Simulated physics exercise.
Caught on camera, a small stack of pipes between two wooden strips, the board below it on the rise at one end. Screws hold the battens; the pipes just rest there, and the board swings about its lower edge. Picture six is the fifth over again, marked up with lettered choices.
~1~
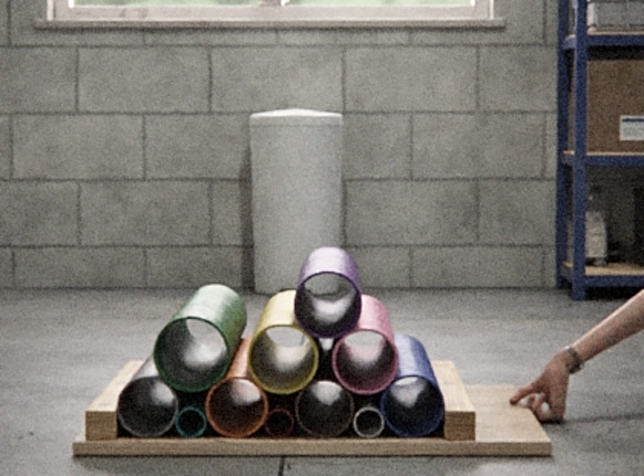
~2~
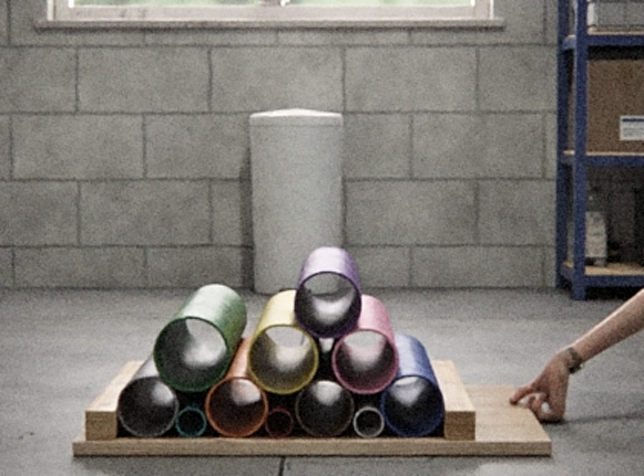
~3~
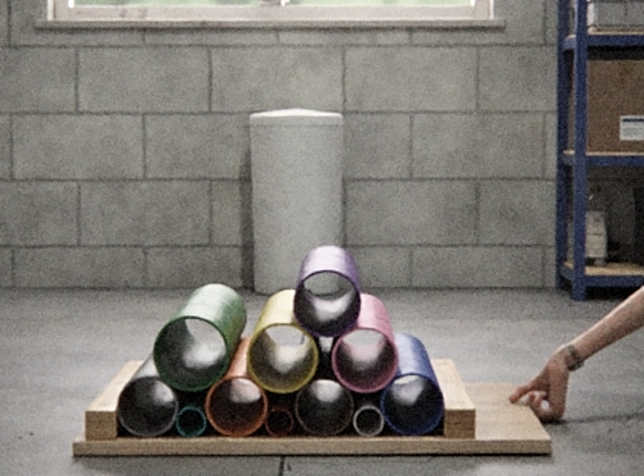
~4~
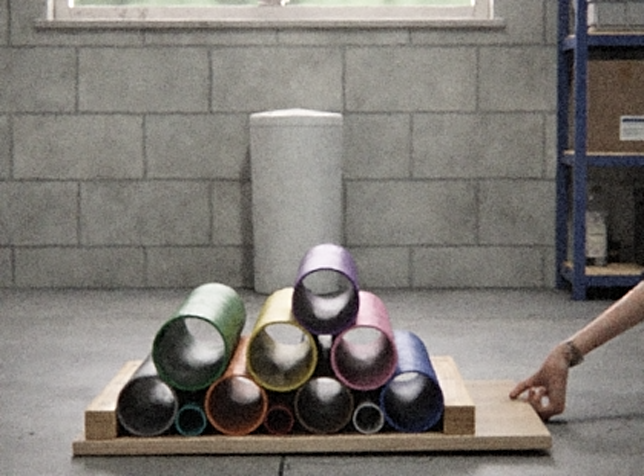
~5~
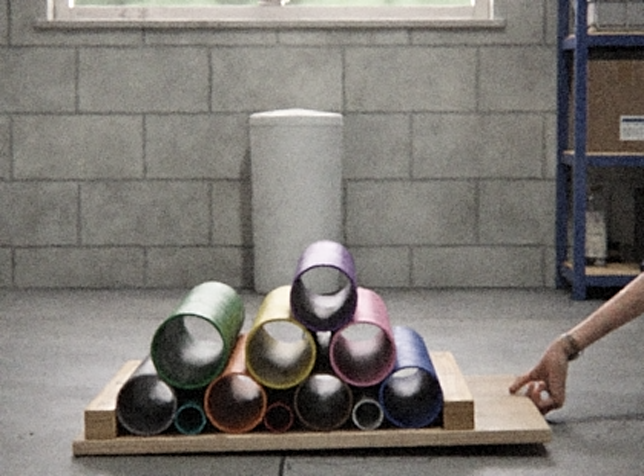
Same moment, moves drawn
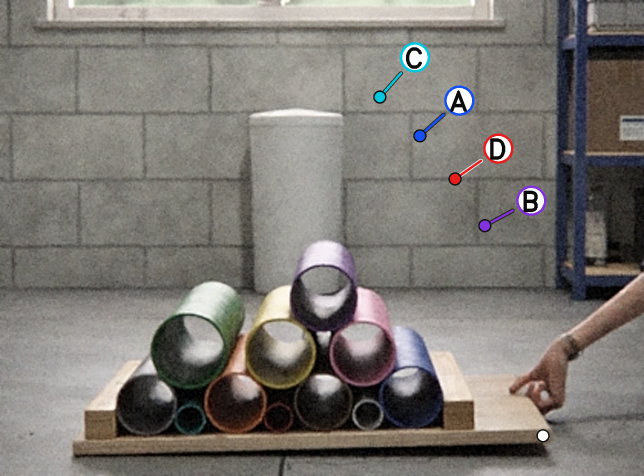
On a concrete floor, a hand slightly raises the right end of a board holding stacked pipes.
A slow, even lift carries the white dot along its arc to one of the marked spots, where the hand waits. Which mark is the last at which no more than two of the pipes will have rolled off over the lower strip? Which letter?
The last mark within the limit is D.
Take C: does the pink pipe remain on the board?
The pink pipe: No.
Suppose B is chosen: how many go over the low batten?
With B, none.
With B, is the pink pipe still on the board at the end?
Yes, with B.
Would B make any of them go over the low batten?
No.
On the marked copy, A at (420, 136); B at (485, 226); C at (380, 97); D at (455, 179); the white dot at (543, 436).
Taking D. A third of the way, board at 19°.
Two thirds of the way, board at 35°.
When it is over, board at 35°, none over the low batten.
As for the rest, A four over the low batten (pink, green, yellow, purple); B none over the low batten; C seven over the low batten.
